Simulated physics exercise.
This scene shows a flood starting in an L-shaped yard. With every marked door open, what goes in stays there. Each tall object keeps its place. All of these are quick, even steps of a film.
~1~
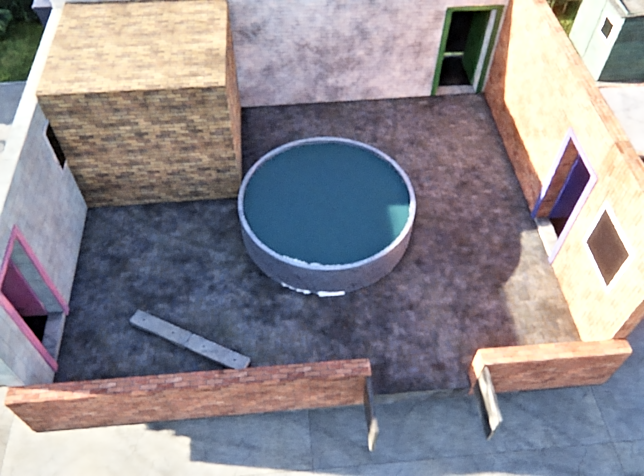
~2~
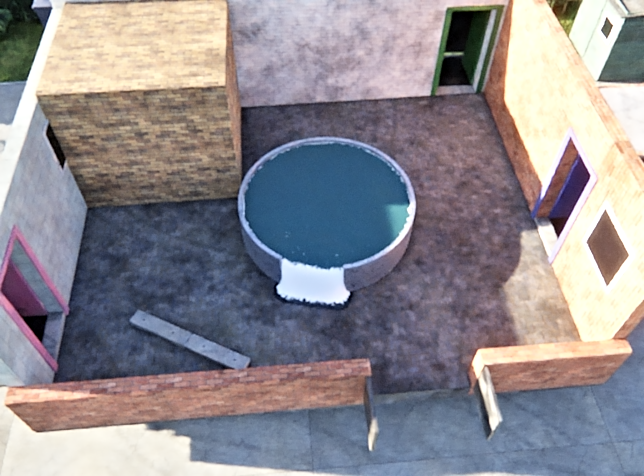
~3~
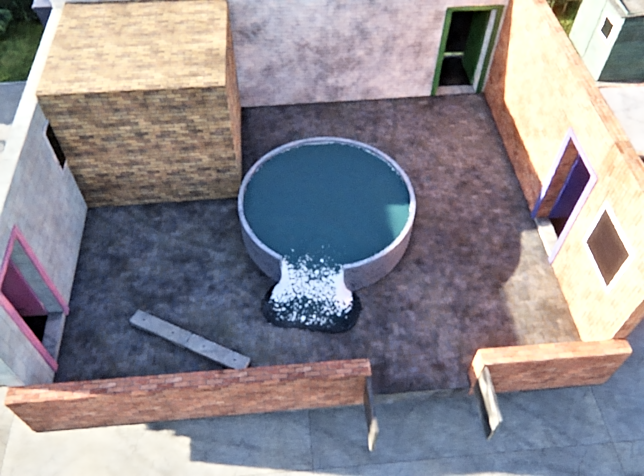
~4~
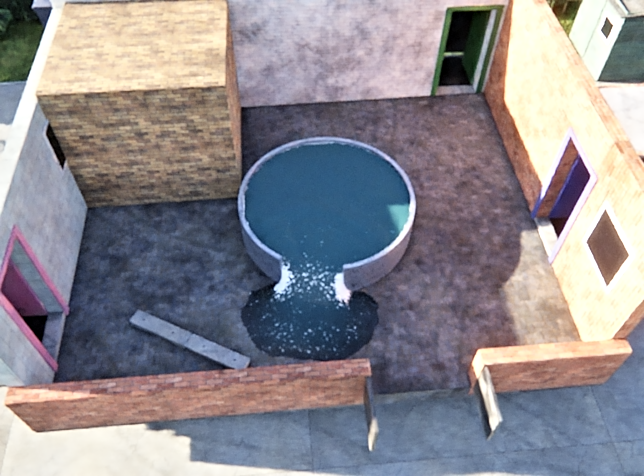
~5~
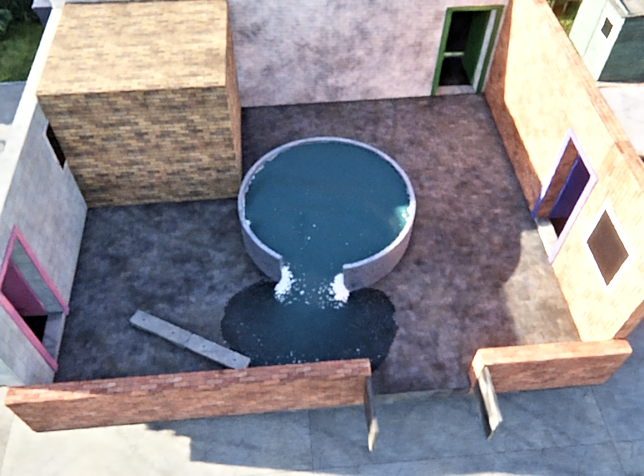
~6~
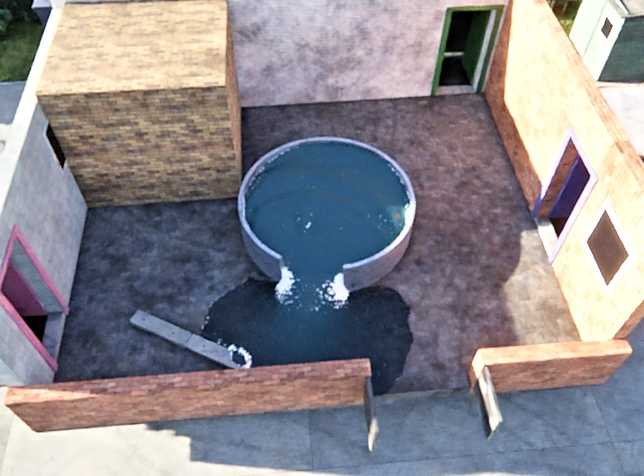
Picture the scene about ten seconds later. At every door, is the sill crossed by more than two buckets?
The blue door: No; the green door: No; the pink door: Yes.
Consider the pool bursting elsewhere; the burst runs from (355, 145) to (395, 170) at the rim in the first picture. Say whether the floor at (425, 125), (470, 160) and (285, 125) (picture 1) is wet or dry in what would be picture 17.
Point by point: Soaked; soaked; unwetted.
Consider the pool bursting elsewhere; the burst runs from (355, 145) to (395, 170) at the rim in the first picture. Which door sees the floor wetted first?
Lab note - earliest arrival at the green-painted one.
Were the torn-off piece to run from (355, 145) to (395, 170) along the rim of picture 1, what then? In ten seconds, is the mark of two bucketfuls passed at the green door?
What follows is that green door crosses the line.
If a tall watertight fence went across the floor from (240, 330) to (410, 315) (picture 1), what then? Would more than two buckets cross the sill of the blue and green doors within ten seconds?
Lab note - blue door: Admits more; green door: Admits less.
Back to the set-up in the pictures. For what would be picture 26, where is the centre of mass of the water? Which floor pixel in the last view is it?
My reading is close to (292, 268).
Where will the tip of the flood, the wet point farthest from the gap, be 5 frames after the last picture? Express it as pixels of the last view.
Roughly (110, 403).
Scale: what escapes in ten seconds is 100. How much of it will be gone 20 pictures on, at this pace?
That comes to 40 per cent, as I work it out.
A moment on, water covers 15 % of the floor; the blue door not reached, the green door not reached, the pink door not reached.
Next, water covers 25 % of the floor; the blue door not reached, the green door not reached, the pink door wet at the sill, nothing in.
Then, water covers 45 % of the floor; the blue door not reached, the green door not reached, the pink door over two buckets in.
Later, water covers 60 % of the floor; the blue door wet at the sill, nothing in, the green door not reached, the pink door far over two buckets in.
In the end, water covers 85 % of the floor; the blue door wet at the sill, nothing in, the green door not reached, the pink door far over two buckets in.
